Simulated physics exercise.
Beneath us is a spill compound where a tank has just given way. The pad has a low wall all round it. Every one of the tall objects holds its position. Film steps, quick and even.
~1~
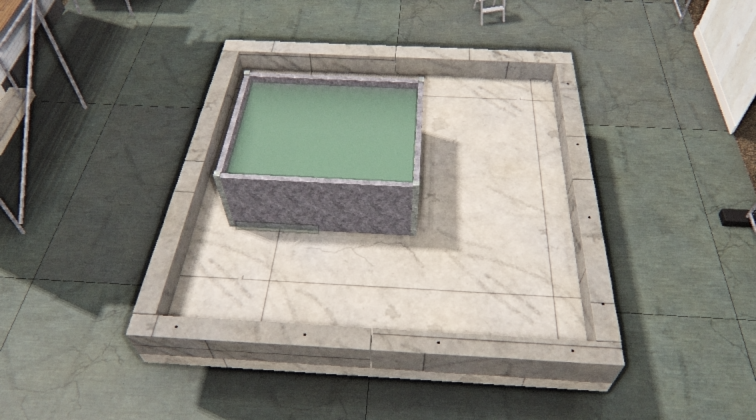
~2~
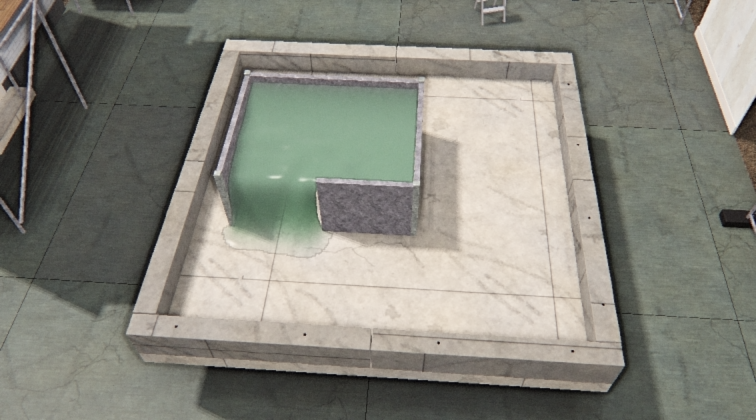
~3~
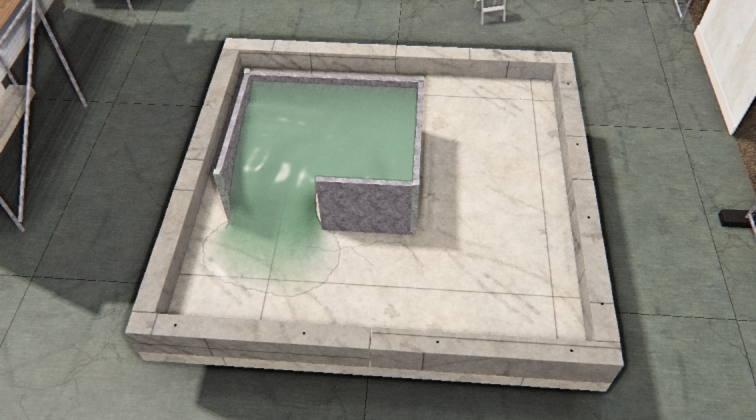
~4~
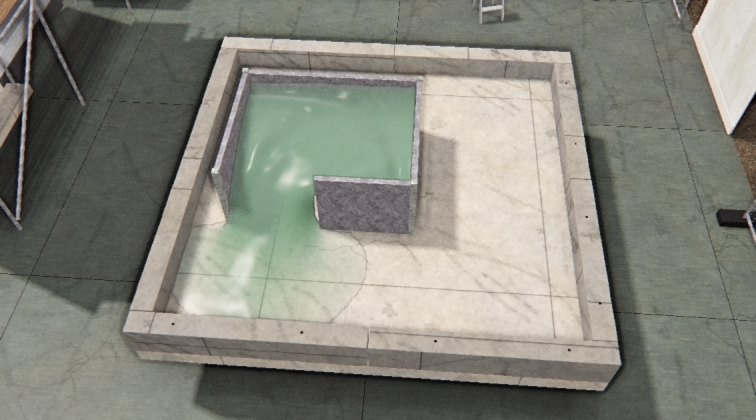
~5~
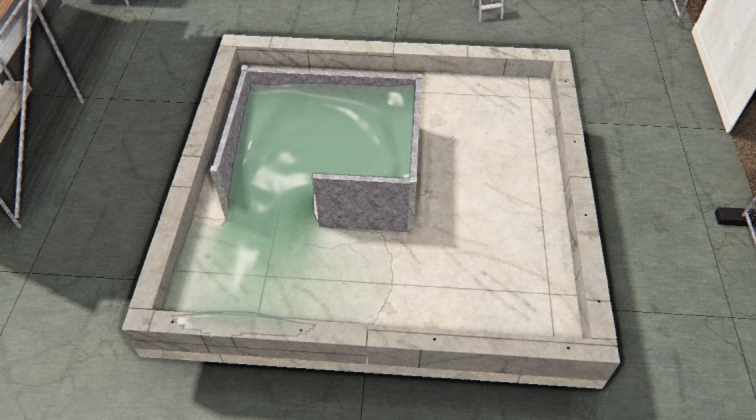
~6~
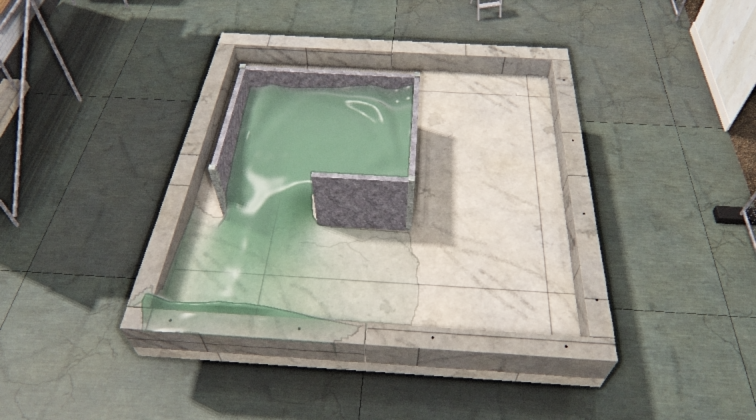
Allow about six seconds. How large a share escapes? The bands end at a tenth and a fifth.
The loss will land in the tenth-to-fifth band.
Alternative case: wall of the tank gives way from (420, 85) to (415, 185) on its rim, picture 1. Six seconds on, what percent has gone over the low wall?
Around 12 in a hundred.
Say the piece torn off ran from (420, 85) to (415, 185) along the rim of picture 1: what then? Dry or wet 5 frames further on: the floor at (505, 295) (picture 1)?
There: Flooded.
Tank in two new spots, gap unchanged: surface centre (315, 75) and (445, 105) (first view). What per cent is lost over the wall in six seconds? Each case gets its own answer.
About 10 and 8 per cent.
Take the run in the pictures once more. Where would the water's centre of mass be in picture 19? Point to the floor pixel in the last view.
Around pixel (324, 218) of the last picture.
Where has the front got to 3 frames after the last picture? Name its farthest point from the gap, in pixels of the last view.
I'd say around (499, 343).
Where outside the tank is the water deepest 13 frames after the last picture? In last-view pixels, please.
I would point to (248, 327).
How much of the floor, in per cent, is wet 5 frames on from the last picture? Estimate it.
Near 30 in a hundred.
A moment on, water covers 25 % of the floor; the low wall has let 1 % over.
Next, water covers 30 % of the floor; the low wall has let 4 % over.
Then, water covers 50 % of the floor; the low wall has let 13 % over.
Later, water covers 70 % of the floor; the low wall has let 14 % over.
In the end, water covers 80 % of the floor; the low wall has let 14 % over.
